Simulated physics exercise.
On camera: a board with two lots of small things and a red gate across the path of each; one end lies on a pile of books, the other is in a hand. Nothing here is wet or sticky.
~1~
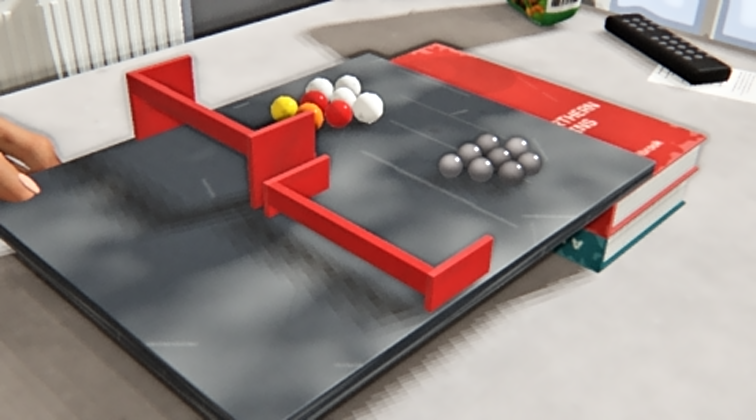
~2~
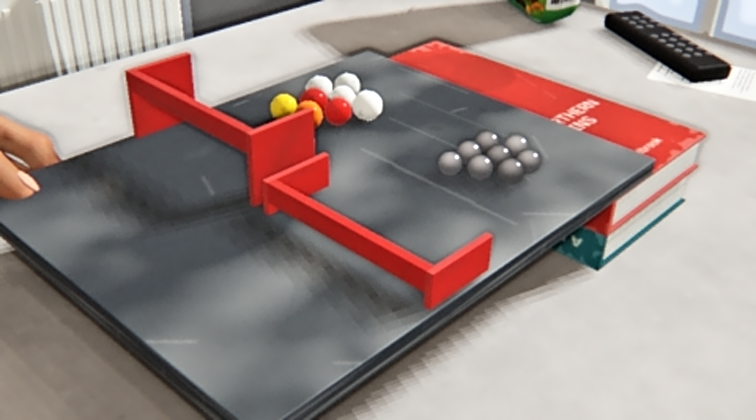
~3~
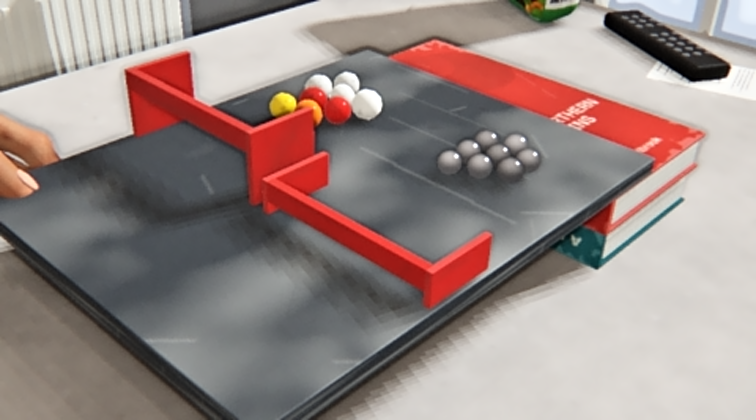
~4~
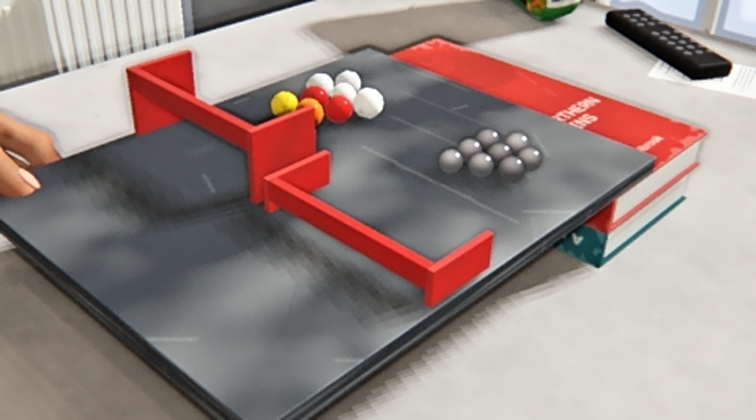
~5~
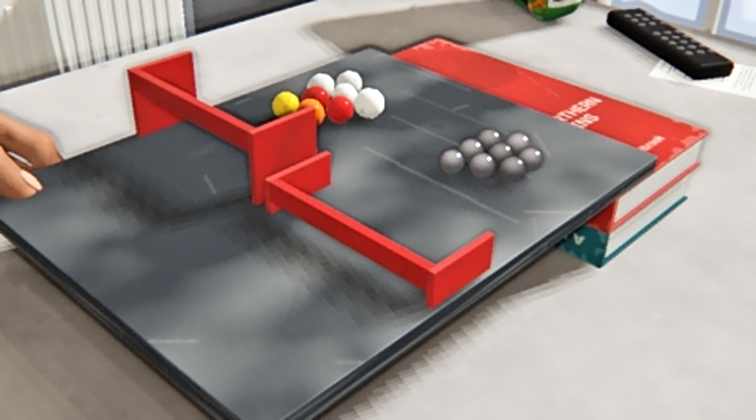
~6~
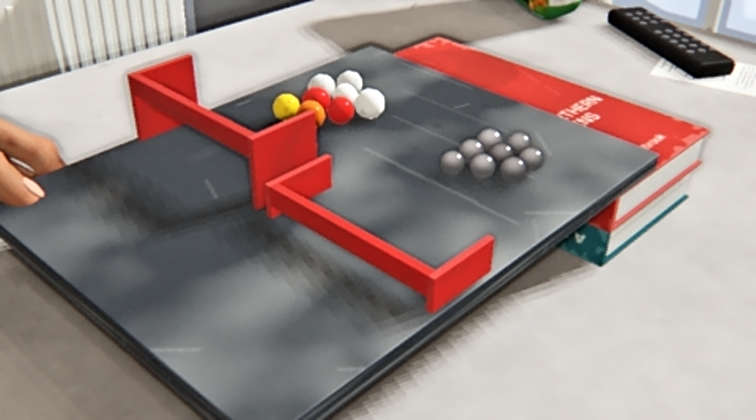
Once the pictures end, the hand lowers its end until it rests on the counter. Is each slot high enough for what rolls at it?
The front batch lodges against the bar and the back batch passes beneath the bar.
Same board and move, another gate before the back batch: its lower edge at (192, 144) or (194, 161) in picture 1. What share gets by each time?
Roughly 0 per cent, and 0 per cent.
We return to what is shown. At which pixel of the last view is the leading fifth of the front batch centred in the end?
Around (359, 282).
Then, 0.42 s past the last view, board sloping at 9°; front batch on its way down; back batch on its way down.
Then, 0.78 s past the last view, board resting at 12°; front batch has reached its gate; back batch all past its gate.
Finally, board resting at 12°; front batch gathered behind its gate; back batch all past its gate.
